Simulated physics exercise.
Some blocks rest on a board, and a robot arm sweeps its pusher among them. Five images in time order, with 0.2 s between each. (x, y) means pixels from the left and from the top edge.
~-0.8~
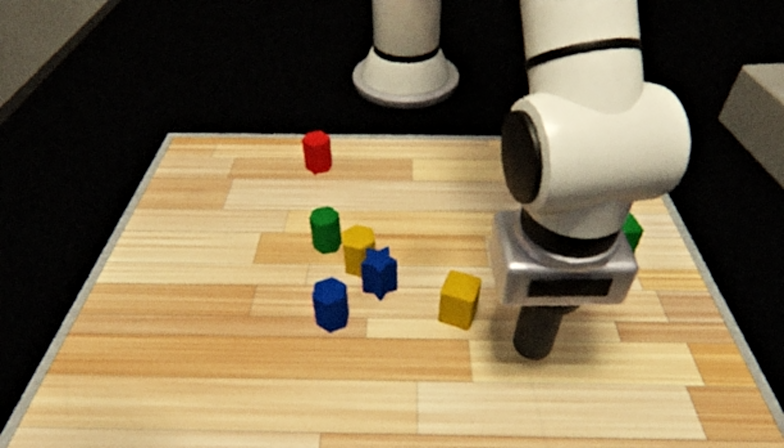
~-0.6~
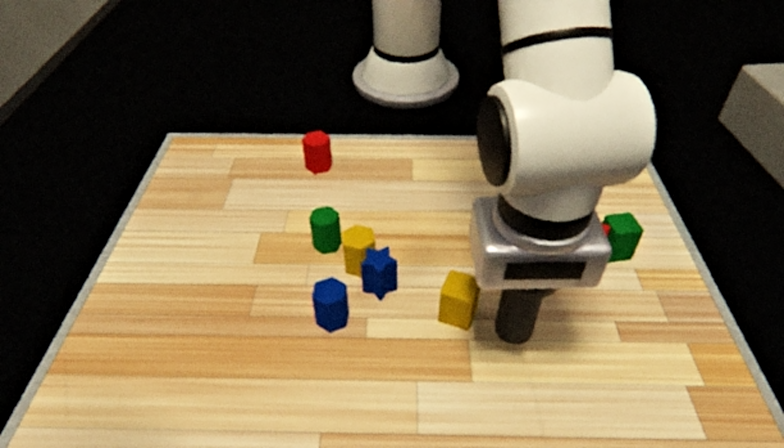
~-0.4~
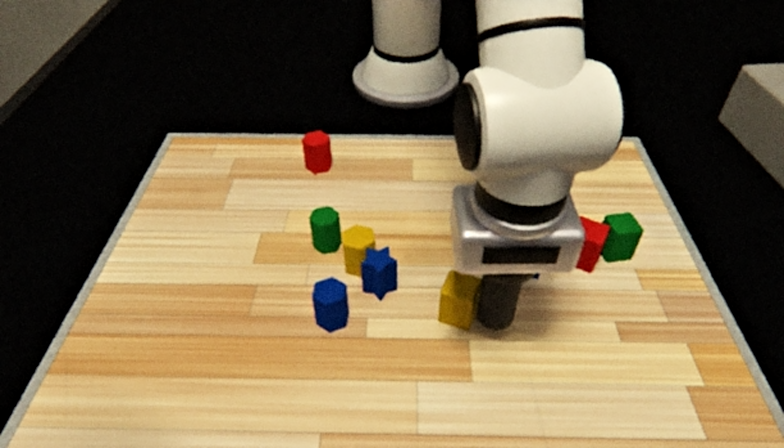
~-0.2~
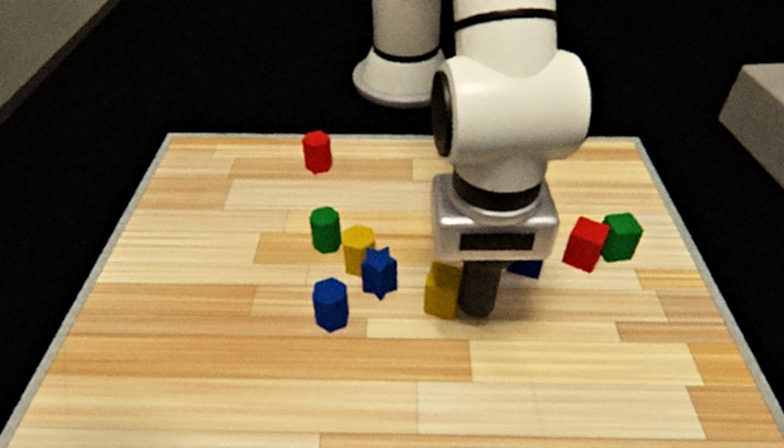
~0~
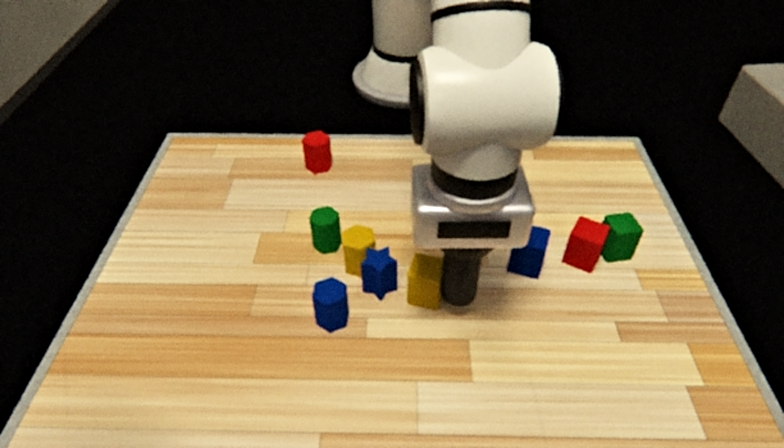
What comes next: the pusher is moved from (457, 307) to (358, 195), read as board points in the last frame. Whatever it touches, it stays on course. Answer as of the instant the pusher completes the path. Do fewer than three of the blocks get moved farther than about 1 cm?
Going by the path, yes.
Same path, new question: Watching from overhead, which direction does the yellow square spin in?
From above, it turns counterclockwise.
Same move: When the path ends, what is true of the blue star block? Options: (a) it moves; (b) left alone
The answer is a.
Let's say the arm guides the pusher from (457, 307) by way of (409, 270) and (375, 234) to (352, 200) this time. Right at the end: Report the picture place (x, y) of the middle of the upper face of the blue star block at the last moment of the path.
Final place: (343, 260).
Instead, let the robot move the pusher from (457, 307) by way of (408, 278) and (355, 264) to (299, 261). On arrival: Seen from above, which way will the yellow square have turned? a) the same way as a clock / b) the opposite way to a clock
My pick is b.
What follows on the original path. One third of the way, pusher at (420, 251); yellow hexagonal block at (354, 235), turned 15° clockwise; blue star block at (361, 259), turned 25° anticlockwise; yellow square at (386, 244), turned 70° anticlockwise.
Two thirds of the way, pusher at (387, 215); yellow hexagonal block at (353, 235), turned 15° clockwise; blue star block at (361, 259), turned 25° anticlockwise; yellow square at (386, 244), turned 70° anticlockwise.
At the end, pusher at (357, 183); green hexagonal block unmoved; yellow hexagonal block at (353, 235), turned 15° clockwise; blue star block at (361, 259), turned 25° anticlockwise; yellow square at (386, 244), turned 70° anticlockwise.
